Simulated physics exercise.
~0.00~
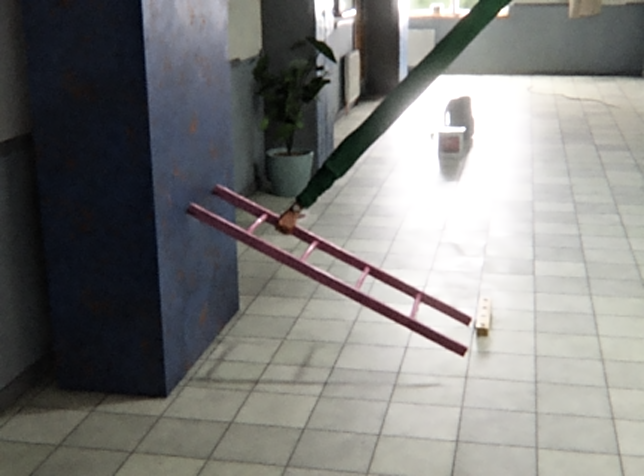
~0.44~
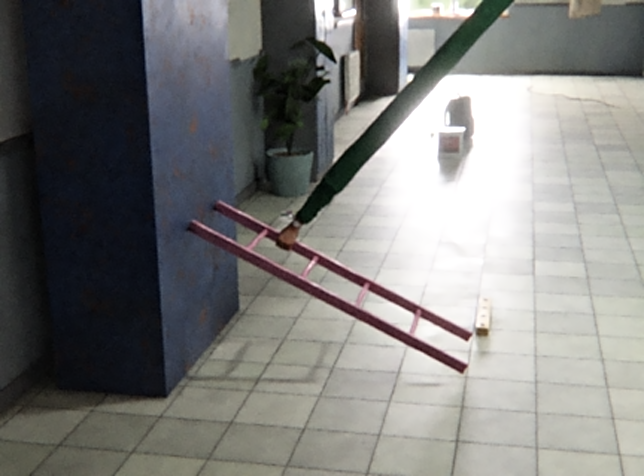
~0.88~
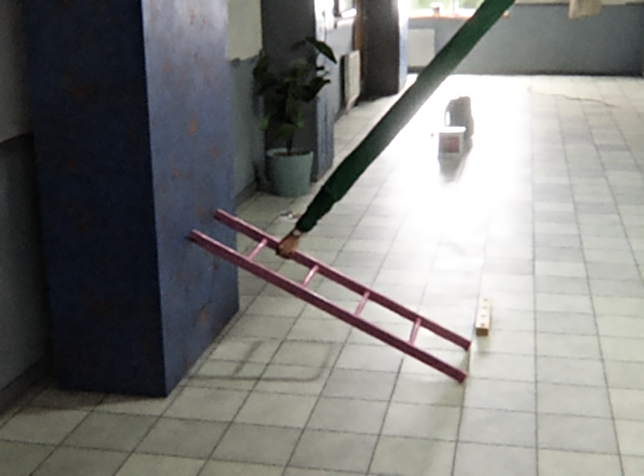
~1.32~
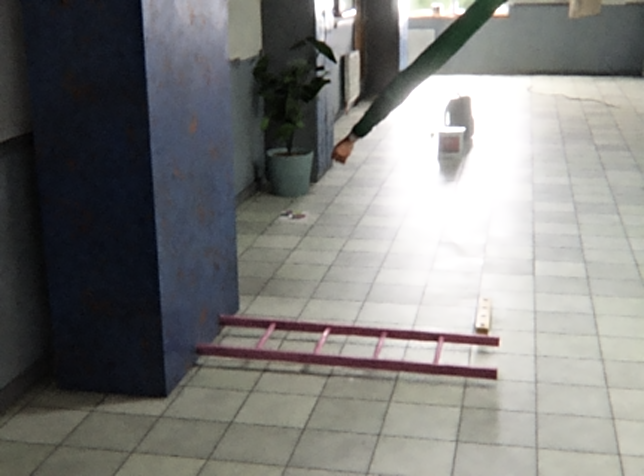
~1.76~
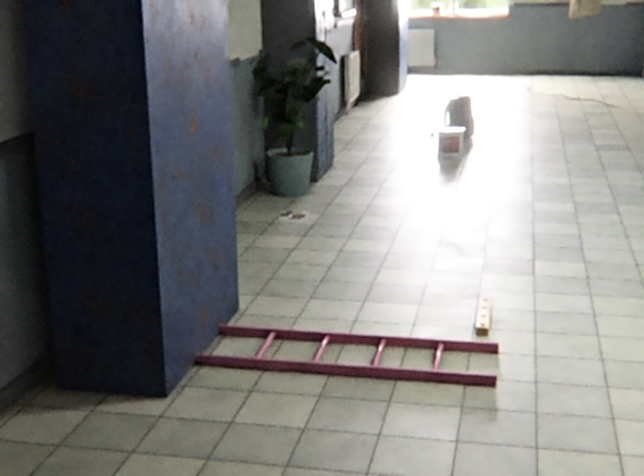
A pink ladder leans on a blue pillar, then slips flat once a hand releases it.
